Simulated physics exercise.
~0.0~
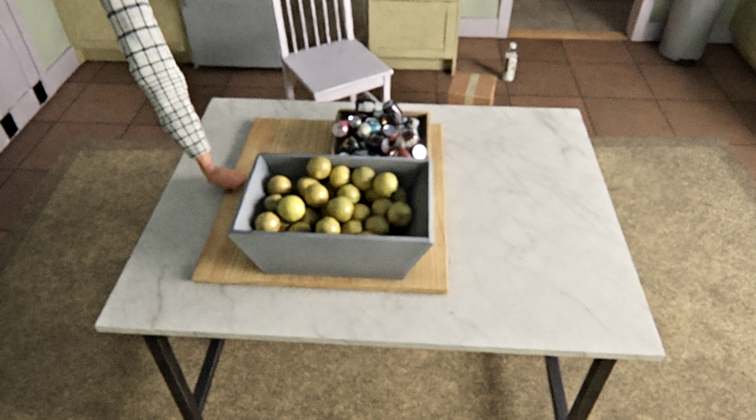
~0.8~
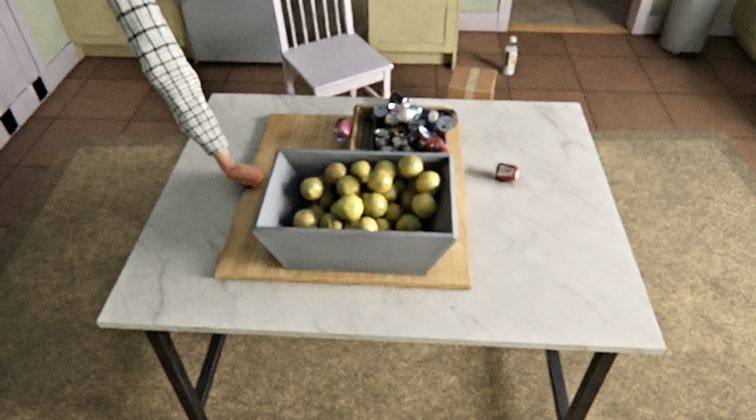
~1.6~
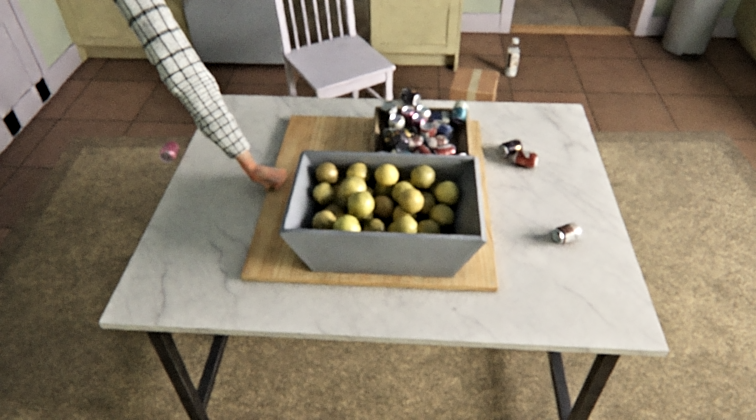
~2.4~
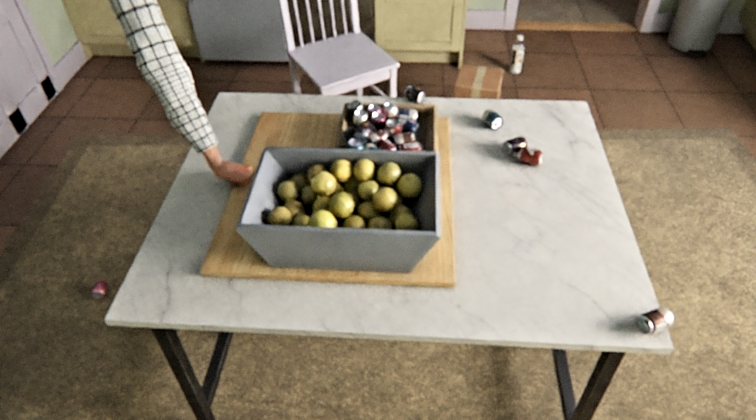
A hand slides a wooden board carrying a grey basket of yellow apples and a smaller basket of mini cans rightward across a marble-look table, then back left; several cans spill onto the tabletop and one drops to the floor at left, while the apples stay in their basket.
